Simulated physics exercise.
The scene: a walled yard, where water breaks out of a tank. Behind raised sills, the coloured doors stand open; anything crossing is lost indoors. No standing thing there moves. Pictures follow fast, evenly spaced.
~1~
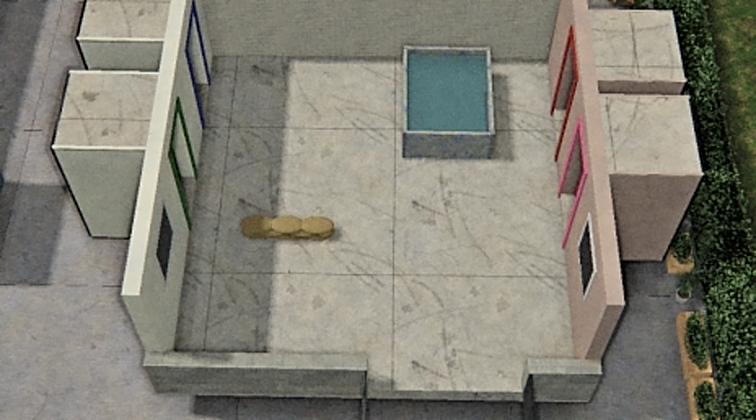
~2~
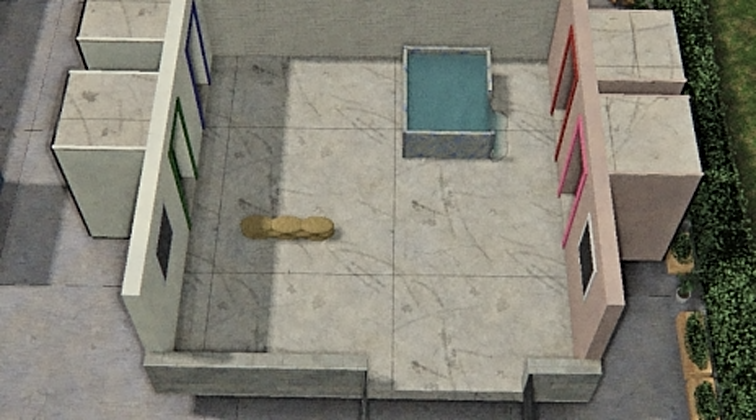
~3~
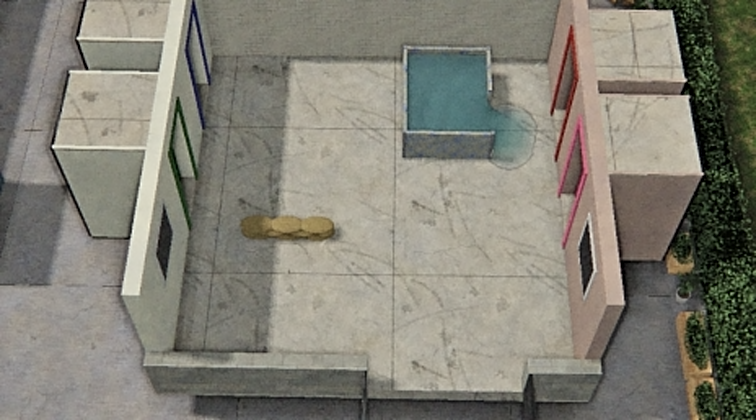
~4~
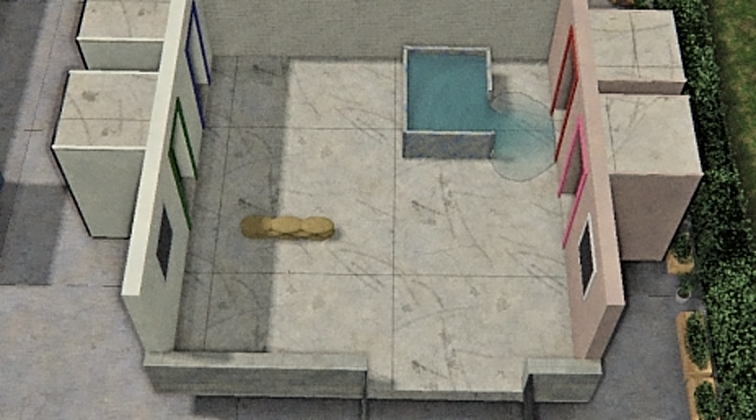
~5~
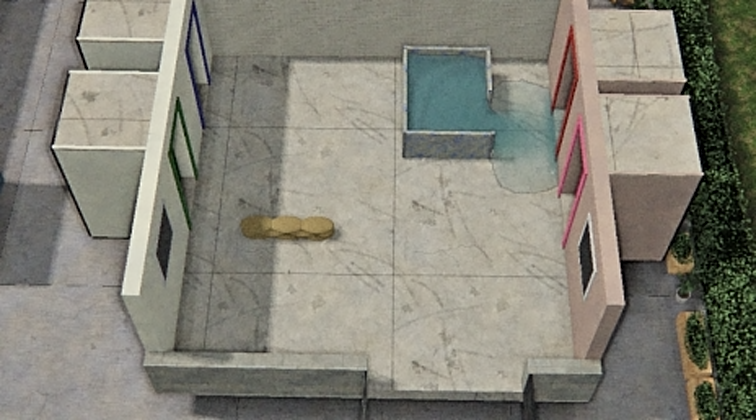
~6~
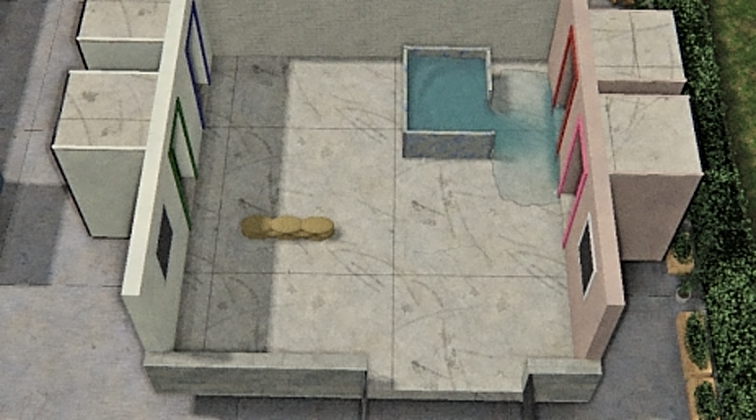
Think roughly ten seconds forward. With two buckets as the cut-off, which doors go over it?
One by one: The pink door doesn't get too much water coming through; the green door doesn't get too much water coming through; the blue door doesn't get too much water coming through; the red door gets too much water coming through.
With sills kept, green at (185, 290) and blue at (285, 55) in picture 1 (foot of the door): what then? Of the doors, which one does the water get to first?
It's the red one.
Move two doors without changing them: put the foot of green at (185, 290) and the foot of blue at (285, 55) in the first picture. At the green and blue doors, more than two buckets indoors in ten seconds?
In short: Green door keeps below it; blue door keeps below it.
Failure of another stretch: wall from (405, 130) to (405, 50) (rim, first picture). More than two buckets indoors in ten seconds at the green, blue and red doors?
Note - green door breaks the threshold; blue door breaks the threshold; red door comes in lower.
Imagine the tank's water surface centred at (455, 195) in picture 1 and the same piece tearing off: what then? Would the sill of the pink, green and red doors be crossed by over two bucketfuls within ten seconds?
Result: Pink door tops the limit, green door stays inside the limit, red door stays inside the limit.
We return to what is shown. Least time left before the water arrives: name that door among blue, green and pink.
First in line is the pink-painted one.
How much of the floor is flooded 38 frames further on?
I'd say close to 55 per cent.
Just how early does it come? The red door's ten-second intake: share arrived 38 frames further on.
Roughly 100 percent.
A moment on, water covers 10 % of the floor; the pink door wet at the sill, nothing in, the green door not reached, the blue door not reached, the red door over two buckets in.
Next, water covers 25 % of the floor; the pink door wet at the sill, nothing in, the green door not reached, the blue door not reached, the red door far over two buckets in.
Then, water covers 40 % of the floor; the pink door wet at the sill, nothing in, the green door not reached, the blue door not reached, the red door far over two buckets in.
Later, water covers 55 % of the floor; the pink door wet at the sill, nothing in, the green door wet at the sill, nothing in, the blue door under two buckets in, the red door far over two buckets in.
In the end, water covers 65 % of the floor; the pink door wet at the sill, nothing in, the green door wet at the sill, nothing in, the blue door under two buckets in, the red door far over two buckets in.
